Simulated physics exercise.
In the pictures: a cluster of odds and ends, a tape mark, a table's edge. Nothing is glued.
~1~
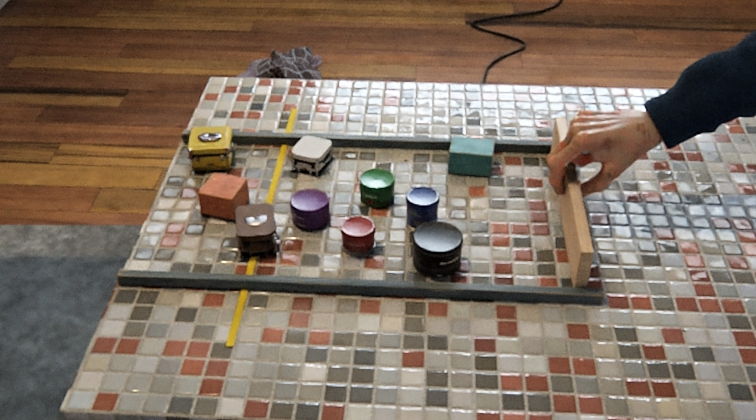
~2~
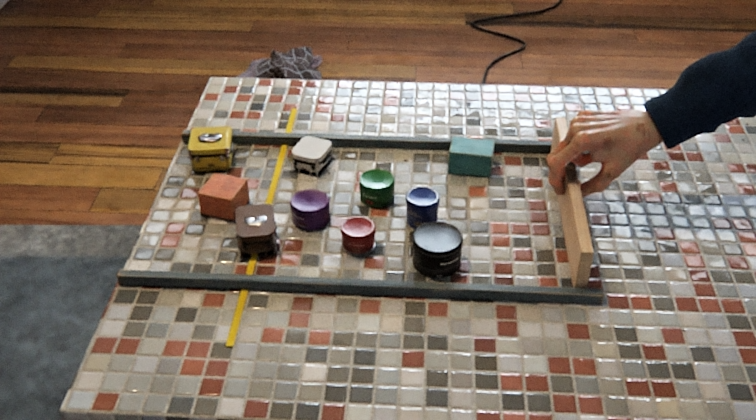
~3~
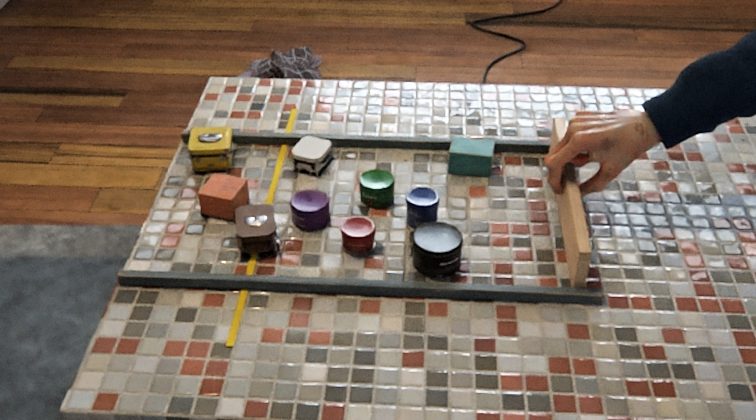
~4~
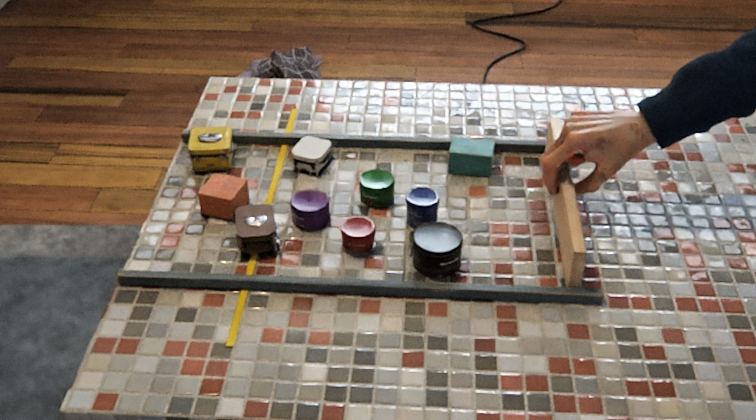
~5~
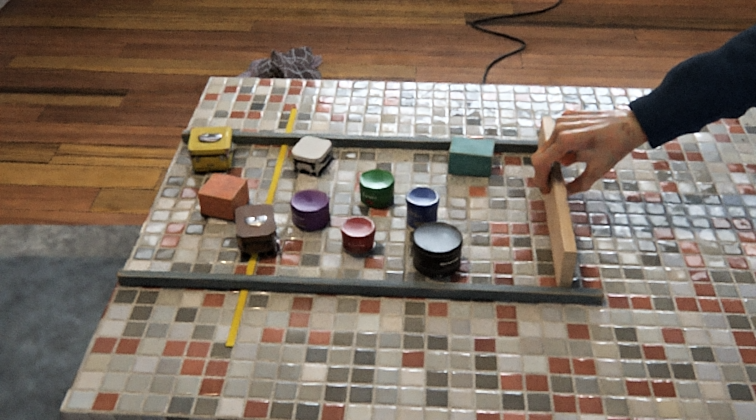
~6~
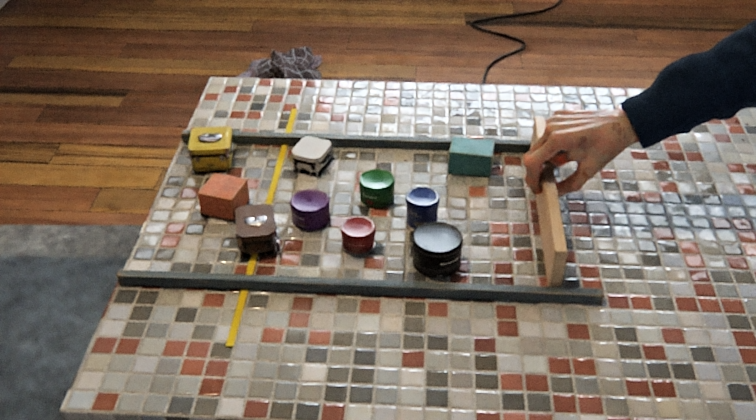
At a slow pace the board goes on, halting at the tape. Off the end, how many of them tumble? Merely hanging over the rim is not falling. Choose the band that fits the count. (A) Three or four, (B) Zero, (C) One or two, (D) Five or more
B, zero.
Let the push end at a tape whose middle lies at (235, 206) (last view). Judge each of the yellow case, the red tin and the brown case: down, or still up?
The yellow case? It does not stay. The red tin? It is safe. The brown case? It is safe.
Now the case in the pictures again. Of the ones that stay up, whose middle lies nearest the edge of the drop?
Yellow case.
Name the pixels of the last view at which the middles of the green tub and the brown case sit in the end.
The green tub ends at (254, 184) and the brown case at (193, 233).
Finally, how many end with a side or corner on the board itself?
4 end up touching it.
Soon after, none off yet; yellow case at rest near (212, 150); orange block at rest near (224, 196); brown case at rest near (256, 231).
At rest, the number that fall off is zero.
